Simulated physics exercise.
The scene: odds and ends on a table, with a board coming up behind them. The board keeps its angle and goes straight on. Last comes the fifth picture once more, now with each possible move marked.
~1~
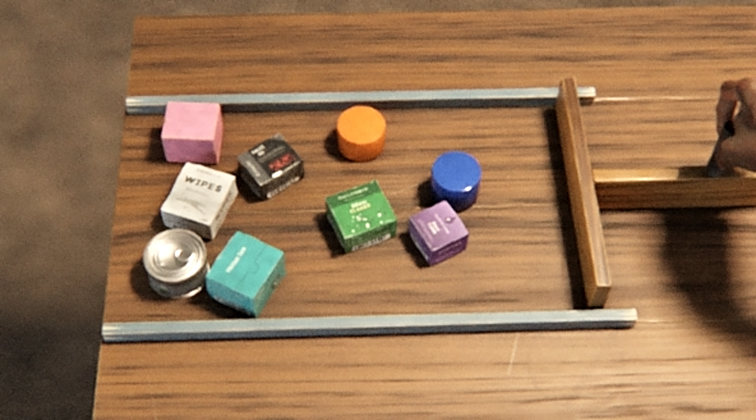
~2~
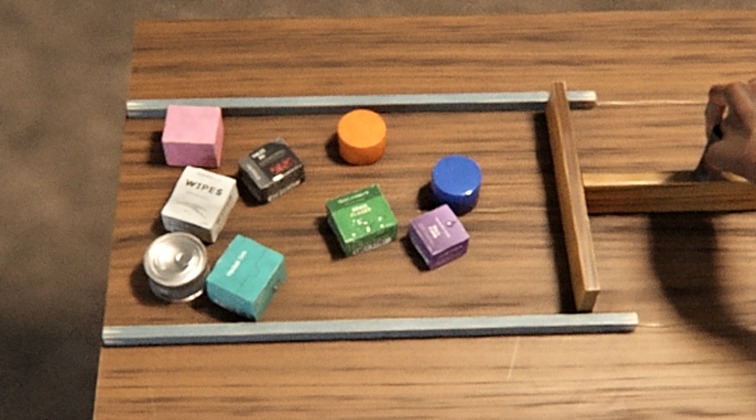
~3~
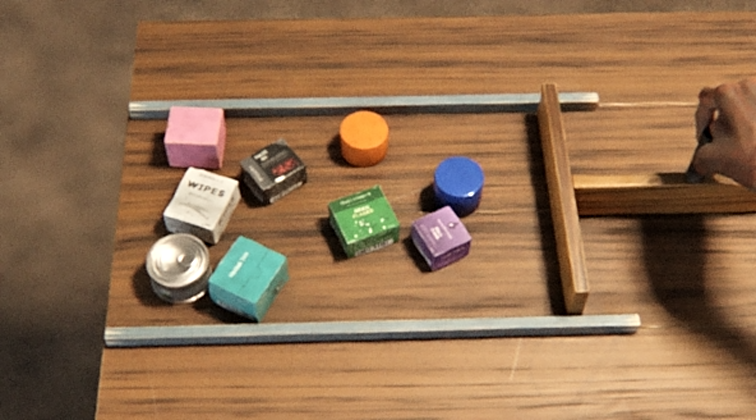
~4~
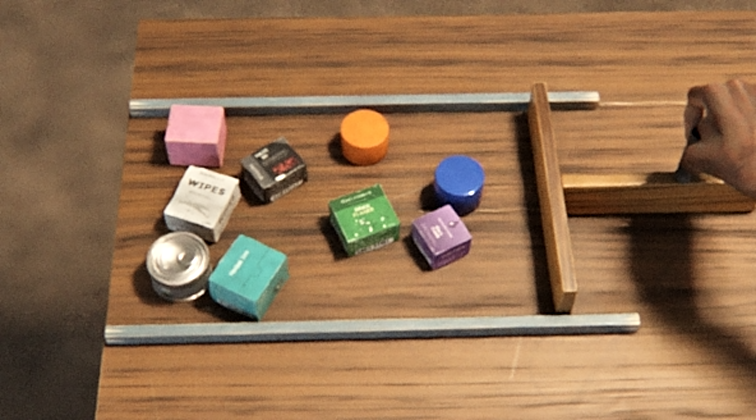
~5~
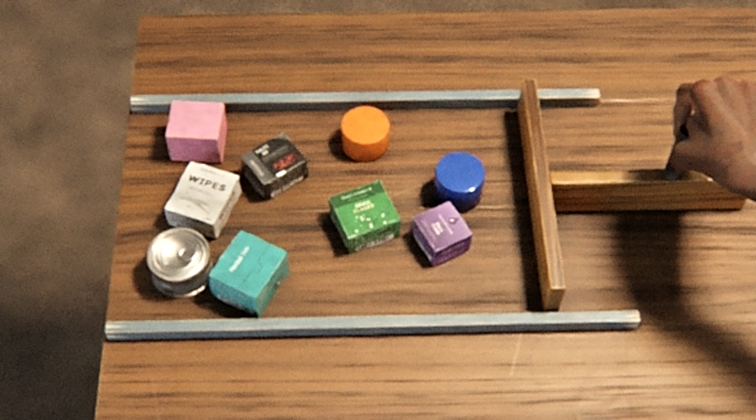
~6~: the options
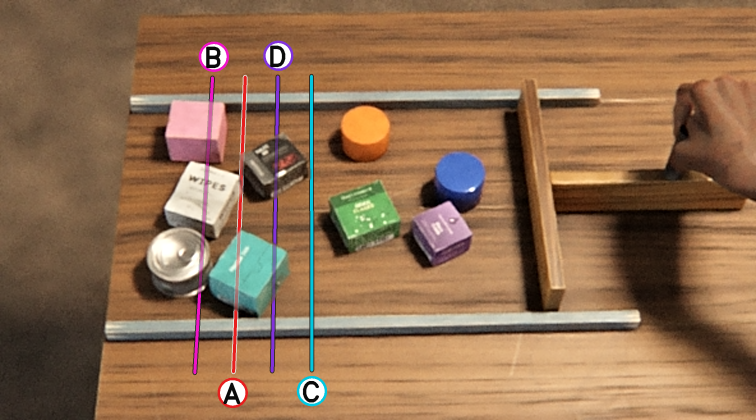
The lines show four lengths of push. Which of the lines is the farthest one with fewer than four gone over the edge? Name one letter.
Stop at B.
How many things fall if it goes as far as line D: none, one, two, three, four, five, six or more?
The count is none.
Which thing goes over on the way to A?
The white box.
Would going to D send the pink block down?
By then, no.
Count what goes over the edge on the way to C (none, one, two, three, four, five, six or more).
The count is none.
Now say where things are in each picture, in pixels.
In the first picture, board (585, 175); green packet (361, 217); black packet (270, 168).
In the second picture, board (575, 179); turquoise packet (248, 278).
In the third picture, board (566, 181); orange pot (364, 140).
In the fourth picture, board (554, 180); grey tin (180, 268).
In the fifth picture, board (543, 177); white box (203, 201); green packet (365, 217); black packet (274, 167).
On the marked copy, A at (240, 212); B at (204, 213); C at (312, 211); D at (275, 211).
Taking B. A third of the way, board (423, 179); green packet (339, 218); purple box (393, 228).
Two thirds of the way, board (300, 181); white box (160, 199); grey tin (175, 267).
When it is over, board (206, 183); pink block over the edge; white box over the edge; two fallen.
As for the rest, A is within the limit but short; C is within the limit but short; D is within the limit but short.
